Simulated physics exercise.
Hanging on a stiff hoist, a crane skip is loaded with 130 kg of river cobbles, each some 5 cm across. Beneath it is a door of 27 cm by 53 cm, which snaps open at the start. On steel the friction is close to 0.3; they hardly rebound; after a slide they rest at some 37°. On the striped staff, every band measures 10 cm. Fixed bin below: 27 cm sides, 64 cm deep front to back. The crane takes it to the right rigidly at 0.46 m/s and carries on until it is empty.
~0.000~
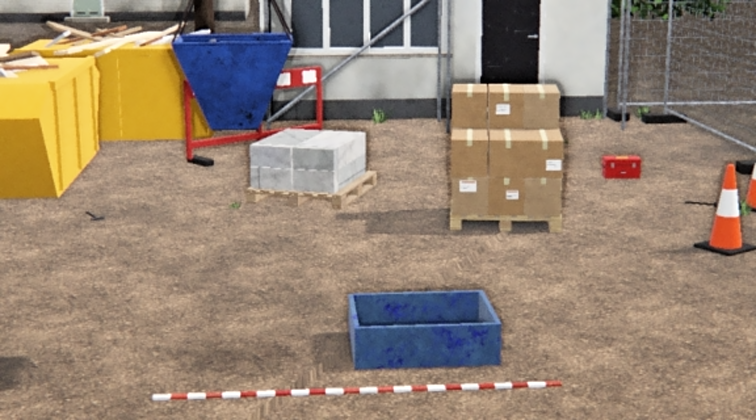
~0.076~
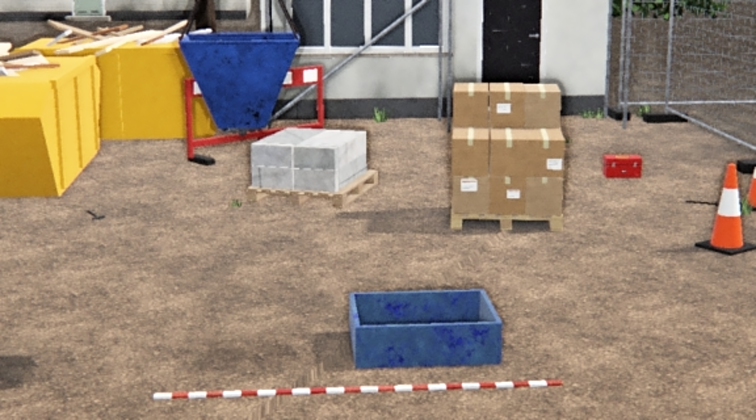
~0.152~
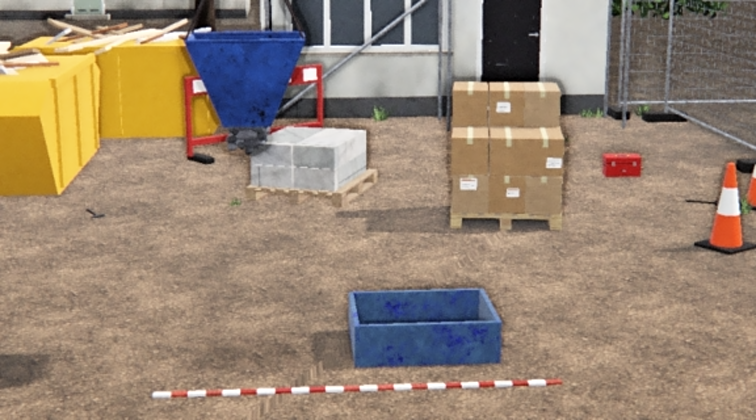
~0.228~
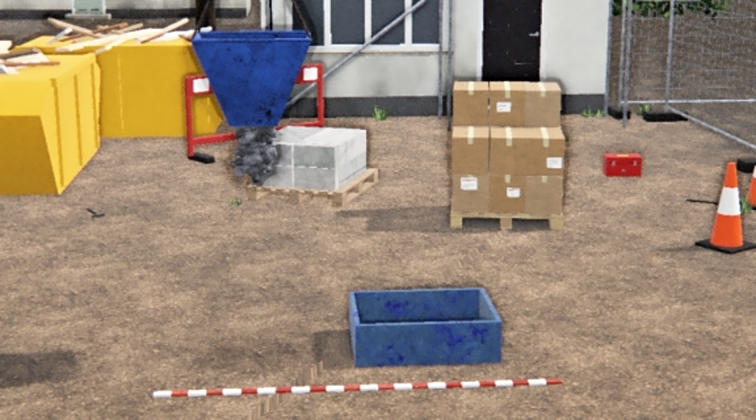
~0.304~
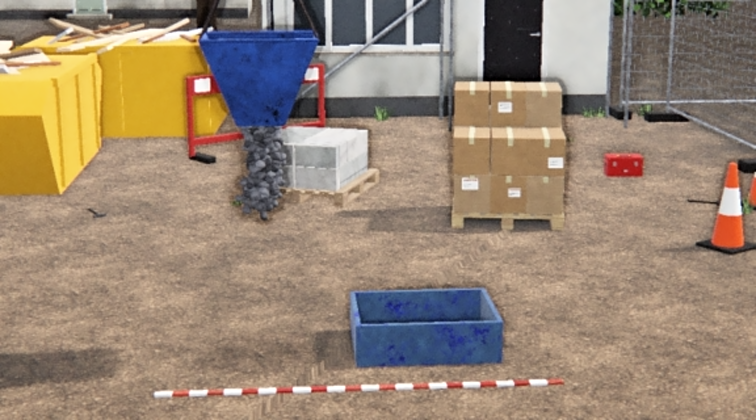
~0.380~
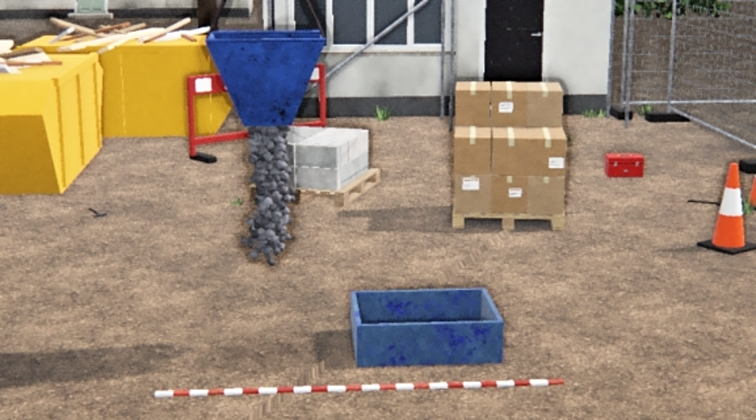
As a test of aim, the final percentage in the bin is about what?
It is about 0 per cent.
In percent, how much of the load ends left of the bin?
Close to 95 in a hundred.
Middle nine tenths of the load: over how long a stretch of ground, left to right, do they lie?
It spans roughly 80 centimetres.
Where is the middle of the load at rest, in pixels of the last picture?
Pixel position of the middle approx (303, 345).
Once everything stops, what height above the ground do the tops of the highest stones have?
18 cm.
After 0.7 s, 0 % in the crane skip, 100 % falling or lying left of the bin; the stones farthest right are at (340, 340).
After 1.1 s, 0 % in the crane skip, 98 % falling or lying left of the bin, 2 % falling or lying beside or right of the bin; the stones farthest right are at (390, 340).
After 1.7 s, 0 % in the crane skip, 96 % falling or lying left of the bin, 4 % falling or lying beside or right of the bin; the stones farthest right are at (422, 346).
After 2.6 s, 0 % in the crane skip, 96 % falling or lying left of the bin, 4 % falling or lying beside or right of the bin; the stones farthest right are at (422, 346).
After 4.5 s, 0 % in the crane skip, 96 % left of the bin, 4 % beside or right of the bin; the stones farthest right are at (422, 346).
